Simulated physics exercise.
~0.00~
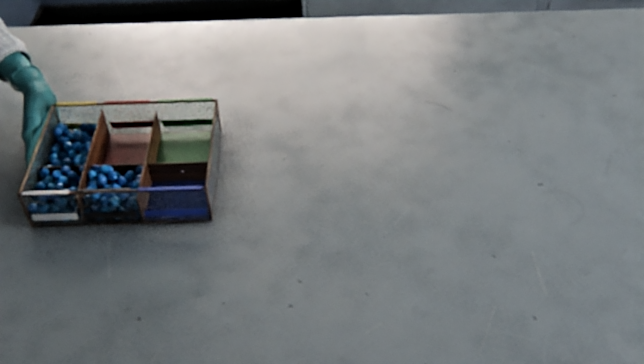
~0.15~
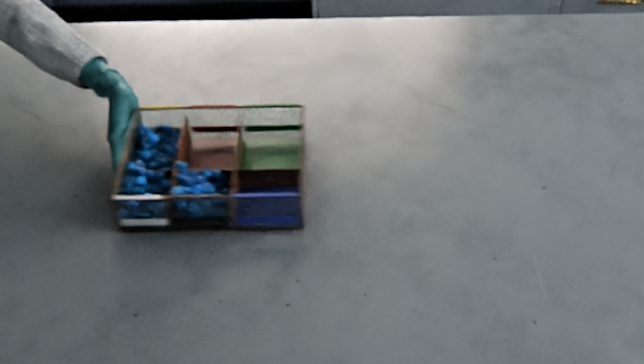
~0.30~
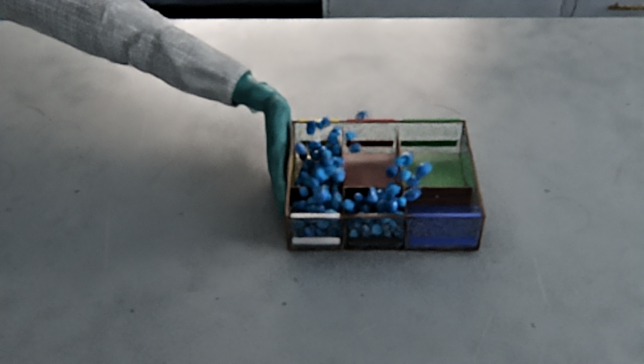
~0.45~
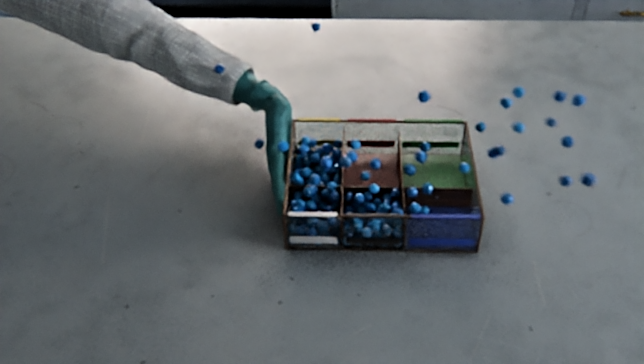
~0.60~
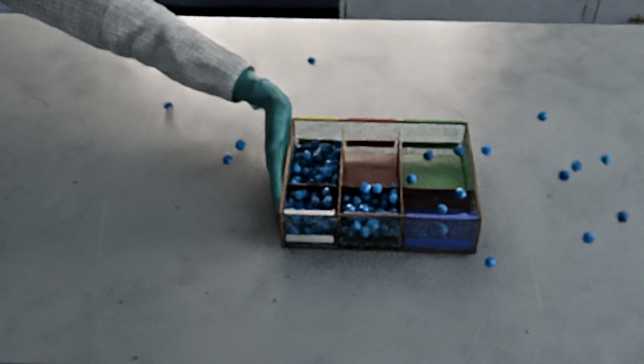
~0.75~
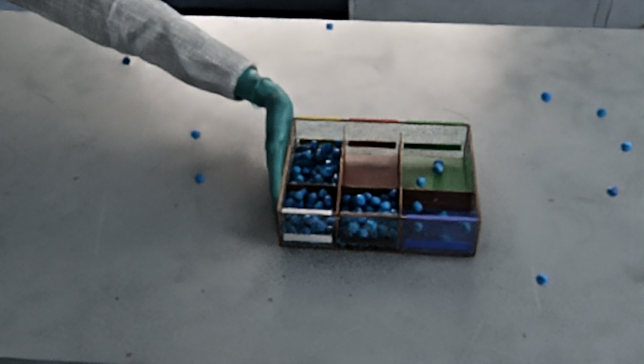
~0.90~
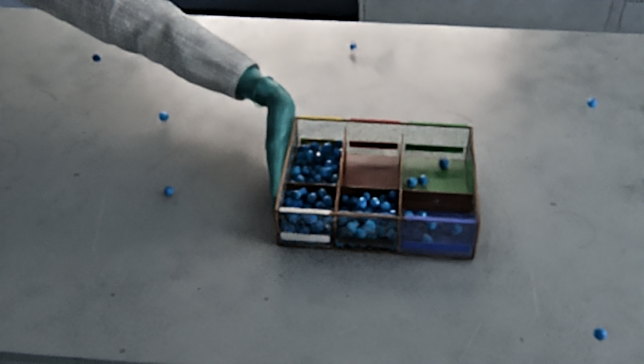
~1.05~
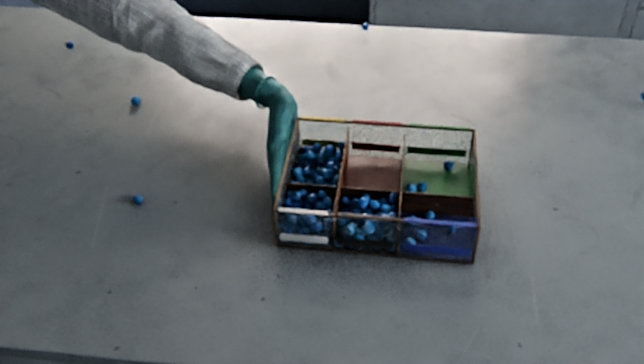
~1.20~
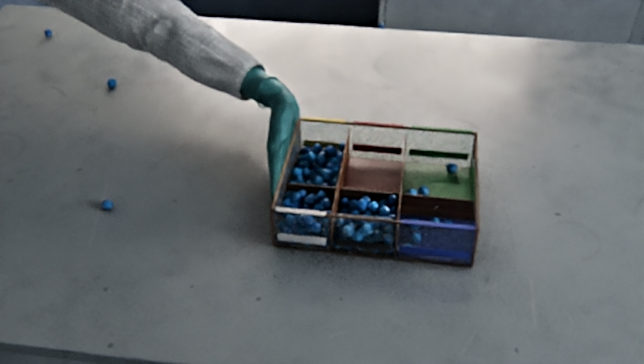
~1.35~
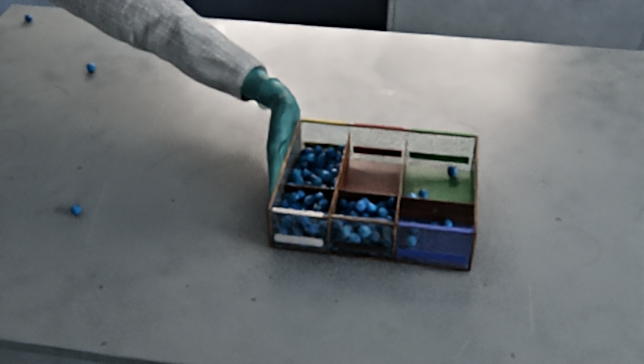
A smooth grey tabletop is seen from above at an angle, with the view drifting slightly. At the left, a teal-gloved hand in a pale grey sleeve holds a clear-sided divided tray, its left sections filled with small round blue pebbles beside reddish, green and deep blue sections. The hand slides the tray quickly to the right, then stops it near the middle. The pebbles surge up and fly out, some landing in the green and blue sections while others scatter across the table. Several roll outward, and finally a few remain at the left while most sit in the tray, still held.
